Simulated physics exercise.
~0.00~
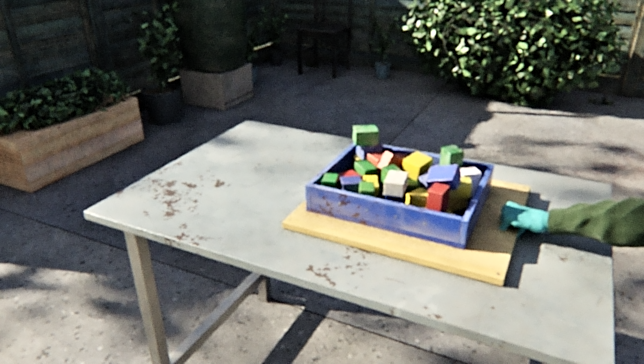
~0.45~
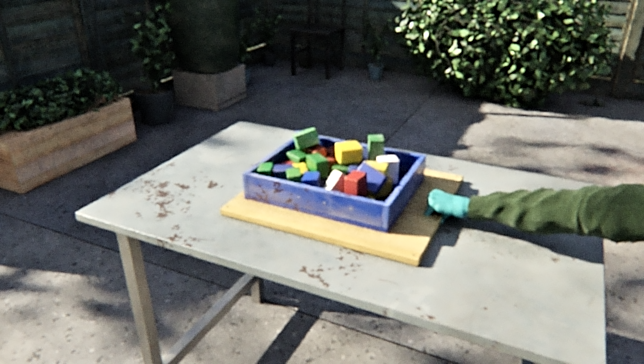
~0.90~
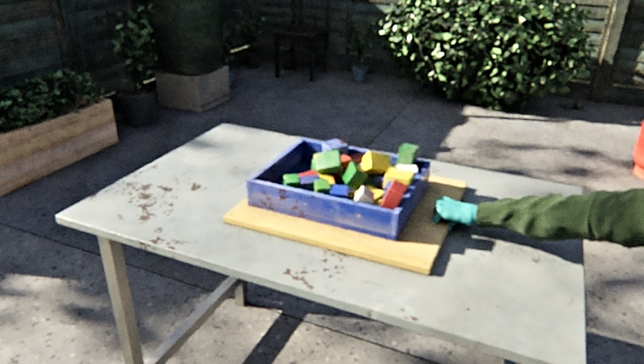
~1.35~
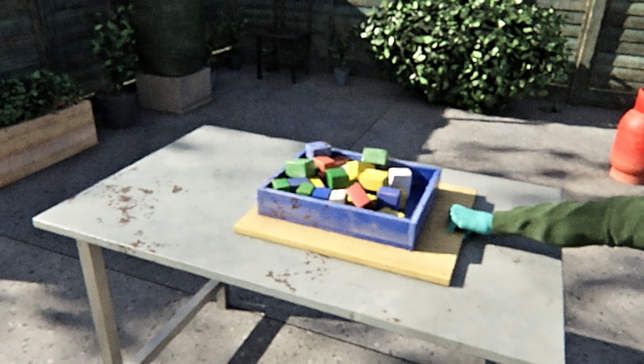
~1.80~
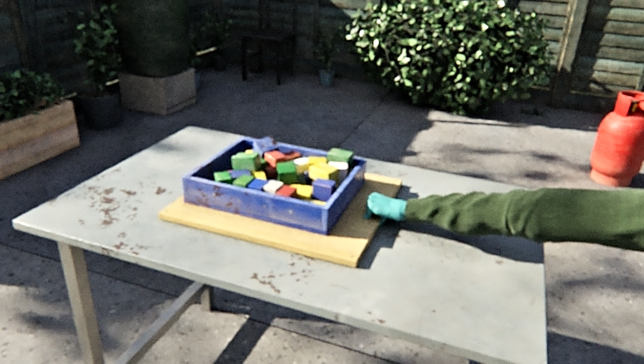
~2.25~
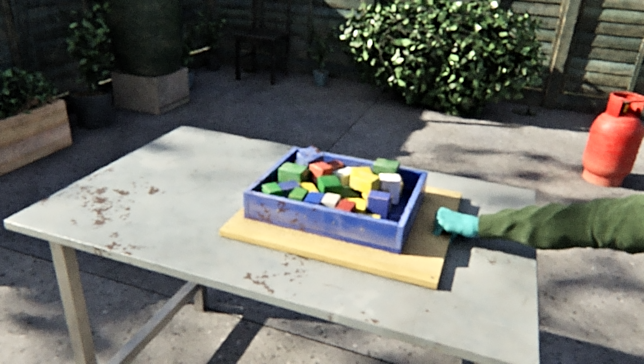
A gloved hand in a green sleeve slid a wooden board carrying a blue tray of colorful toy blocks left and right across an outdoor table several times, and the blocks shifted about but all were still inside the tray at the end.
